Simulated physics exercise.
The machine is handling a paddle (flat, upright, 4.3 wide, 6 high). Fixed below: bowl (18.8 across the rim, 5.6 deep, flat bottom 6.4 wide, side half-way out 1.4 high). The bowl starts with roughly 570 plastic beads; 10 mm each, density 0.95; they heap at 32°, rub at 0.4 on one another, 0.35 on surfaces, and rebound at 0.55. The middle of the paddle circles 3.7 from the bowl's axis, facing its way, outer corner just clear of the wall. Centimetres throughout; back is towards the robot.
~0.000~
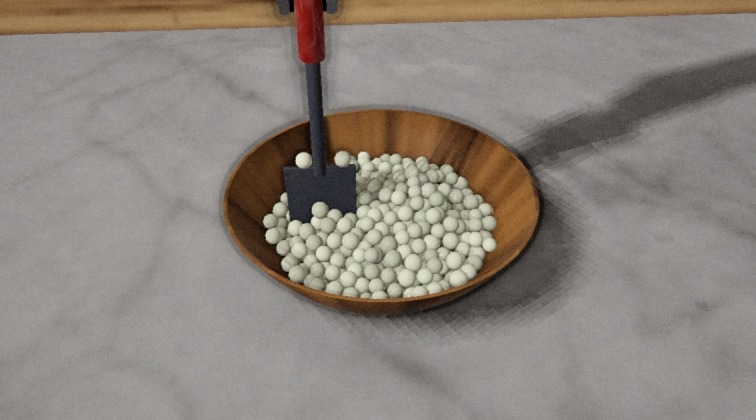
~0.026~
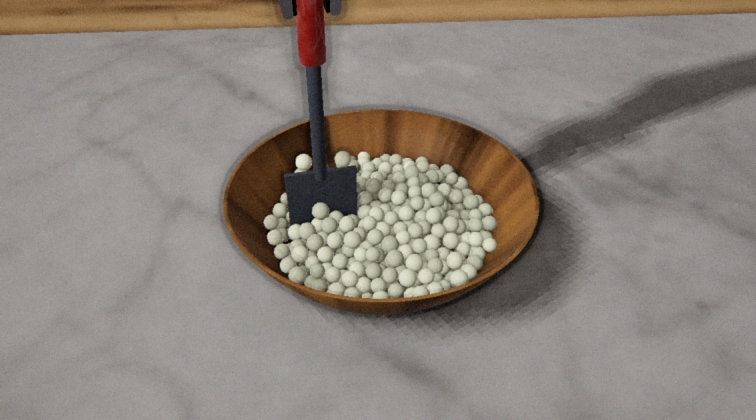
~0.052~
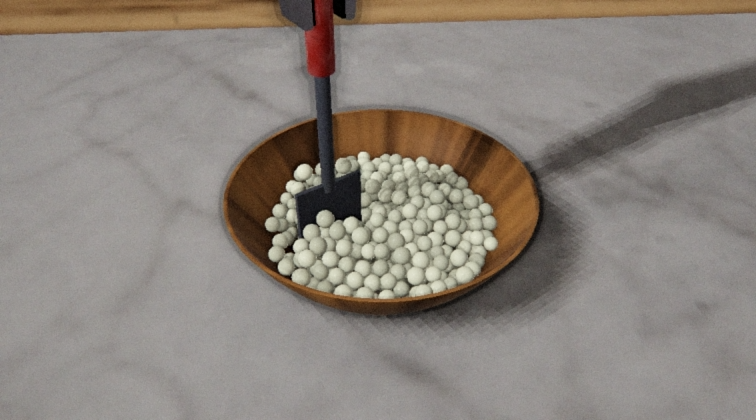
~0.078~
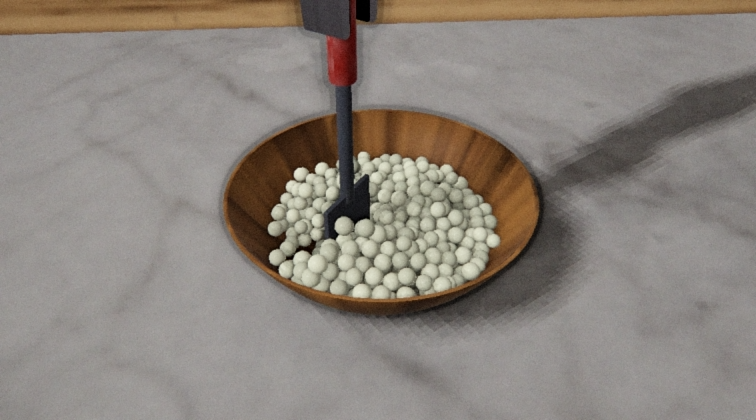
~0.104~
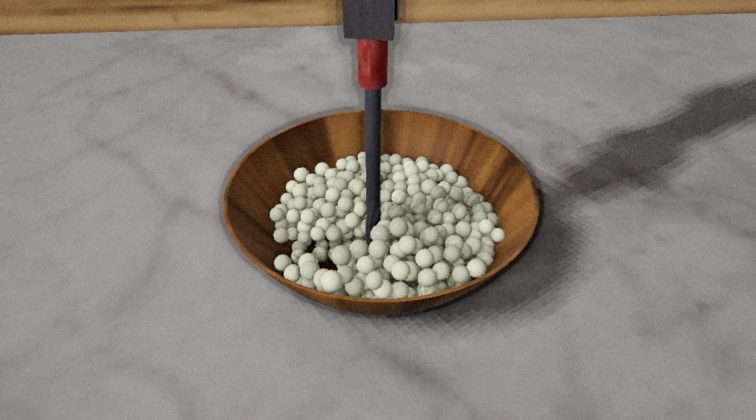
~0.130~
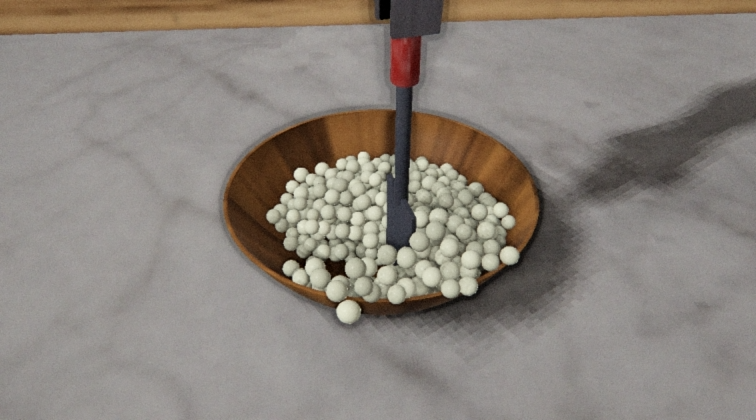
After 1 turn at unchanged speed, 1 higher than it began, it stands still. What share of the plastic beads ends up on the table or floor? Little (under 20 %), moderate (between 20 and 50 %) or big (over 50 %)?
Share on the table or floor: Moderate (between 20 and 50 %).
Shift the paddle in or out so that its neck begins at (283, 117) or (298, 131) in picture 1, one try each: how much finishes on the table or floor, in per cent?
Some 15 and 30 per cent.
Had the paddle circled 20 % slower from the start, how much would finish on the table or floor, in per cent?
It would be near 20 per cent.
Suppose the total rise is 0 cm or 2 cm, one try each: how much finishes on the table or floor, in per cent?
Some 35 and 25 per cent.
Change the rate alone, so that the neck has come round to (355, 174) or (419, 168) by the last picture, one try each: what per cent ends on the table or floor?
About 10 and 40 per cent.
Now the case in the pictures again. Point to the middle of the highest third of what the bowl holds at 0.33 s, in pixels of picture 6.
Around (329, 148).
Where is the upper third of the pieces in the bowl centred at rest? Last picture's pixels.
At about (327, 239).
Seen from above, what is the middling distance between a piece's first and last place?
About 7 cm.
After 0.23 s, 198° round, highest piece 9 above the table; 508 in the bowl, 13 on the table or floor, 46 in flight or on the tool.
After 0.33 s, 294° round, highest piece 10 above the table; 456 in the bowl, 69 on the table or floor, 42 in flight or on the tool.
After 0.58 s, 0° round, highest piece 6 above the table; 400 in the bowl, 167 on the table or floor.
After 1.28 s, 0° round, highest piece 5 above the table; 400 in the bowl, 167 on the table or floor.
At rest, 400 in the bowl, 167 on the table or floor. That is 29 % on the table or floor.
